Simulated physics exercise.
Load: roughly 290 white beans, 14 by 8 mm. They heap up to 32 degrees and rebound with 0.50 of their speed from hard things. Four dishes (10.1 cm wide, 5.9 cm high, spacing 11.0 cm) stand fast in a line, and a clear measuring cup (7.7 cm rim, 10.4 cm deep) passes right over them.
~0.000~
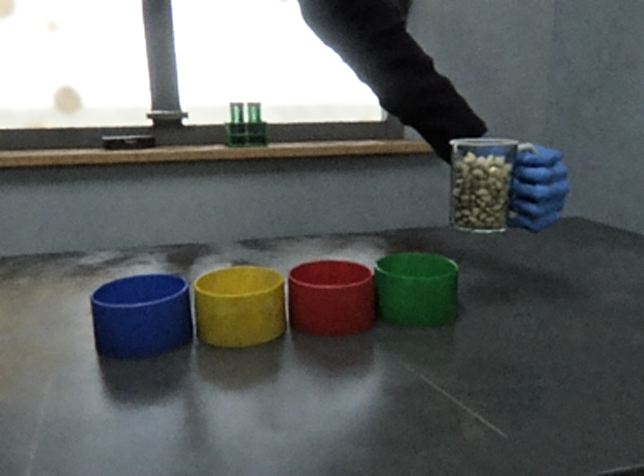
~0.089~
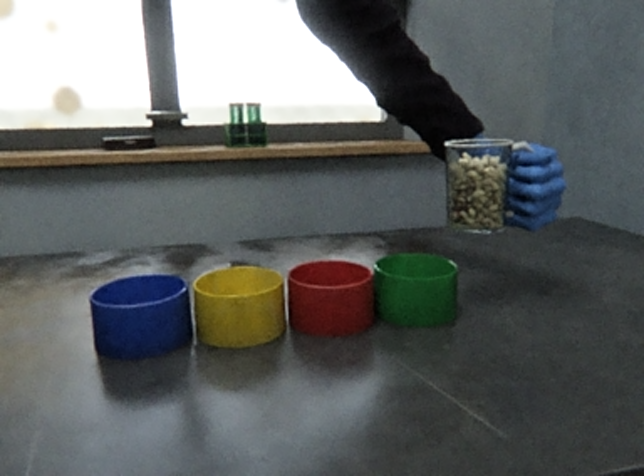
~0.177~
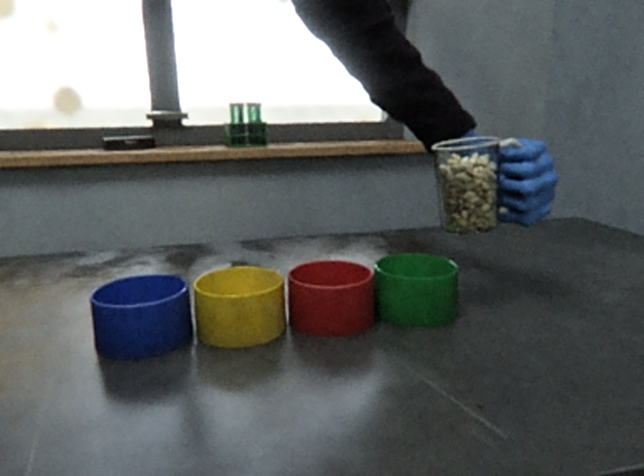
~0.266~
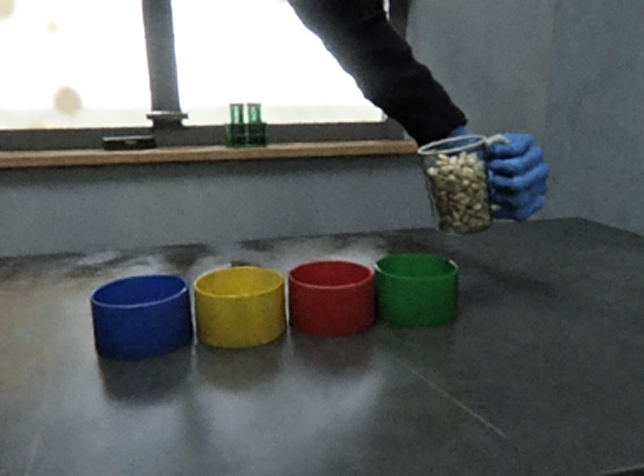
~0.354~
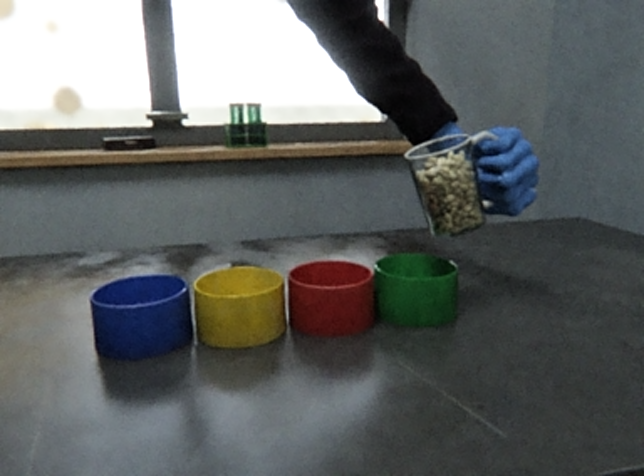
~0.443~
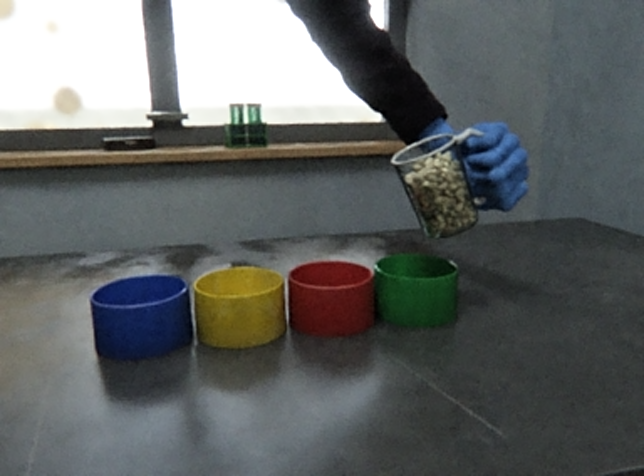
A blue-gloved hand holding a clear cup of whitish beans moves a short way left and slightly down, gradually tilting the cup leftward, above a dark table where blue, yellow, red and green dishes stand still in a row.
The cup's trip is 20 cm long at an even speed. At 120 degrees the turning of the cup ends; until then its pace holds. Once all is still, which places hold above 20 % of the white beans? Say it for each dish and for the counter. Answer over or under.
Red: Under, blue: Under, green: Under, yellow: Over, counter: Under.
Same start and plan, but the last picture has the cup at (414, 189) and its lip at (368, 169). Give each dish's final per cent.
Red 0, blue 0, green 0, yellow 90.
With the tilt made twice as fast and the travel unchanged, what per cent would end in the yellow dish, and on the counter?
Then: Yellow 30; counter 10.
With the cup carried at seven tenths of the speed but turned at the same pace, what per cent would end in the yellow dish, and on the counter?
Yellow 80, counter 10.
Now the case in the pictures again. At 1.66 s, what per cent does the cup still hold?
About 90 per cent.
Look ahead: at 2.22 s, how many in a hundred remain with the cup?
Some 10 per cent of the load.
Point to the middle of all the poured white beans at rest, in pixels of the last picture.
Around (249, 309).
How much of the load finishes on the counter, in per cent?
Roughly 10 per cent.
After 1.17 s, tilt 68 degrees; cup holds 100 %.
After 1.66 s, tilt 99 degrees; cup holds 90 %, yellow 10 %.
After 2.22 s, tilt 120 degrees; cup holds 10 %, red 5 %, yellow 75 %.
At rest (2.9 s), red 0 %, blue 0 %, green 0 %, yellow 90 %, counter 10 %.
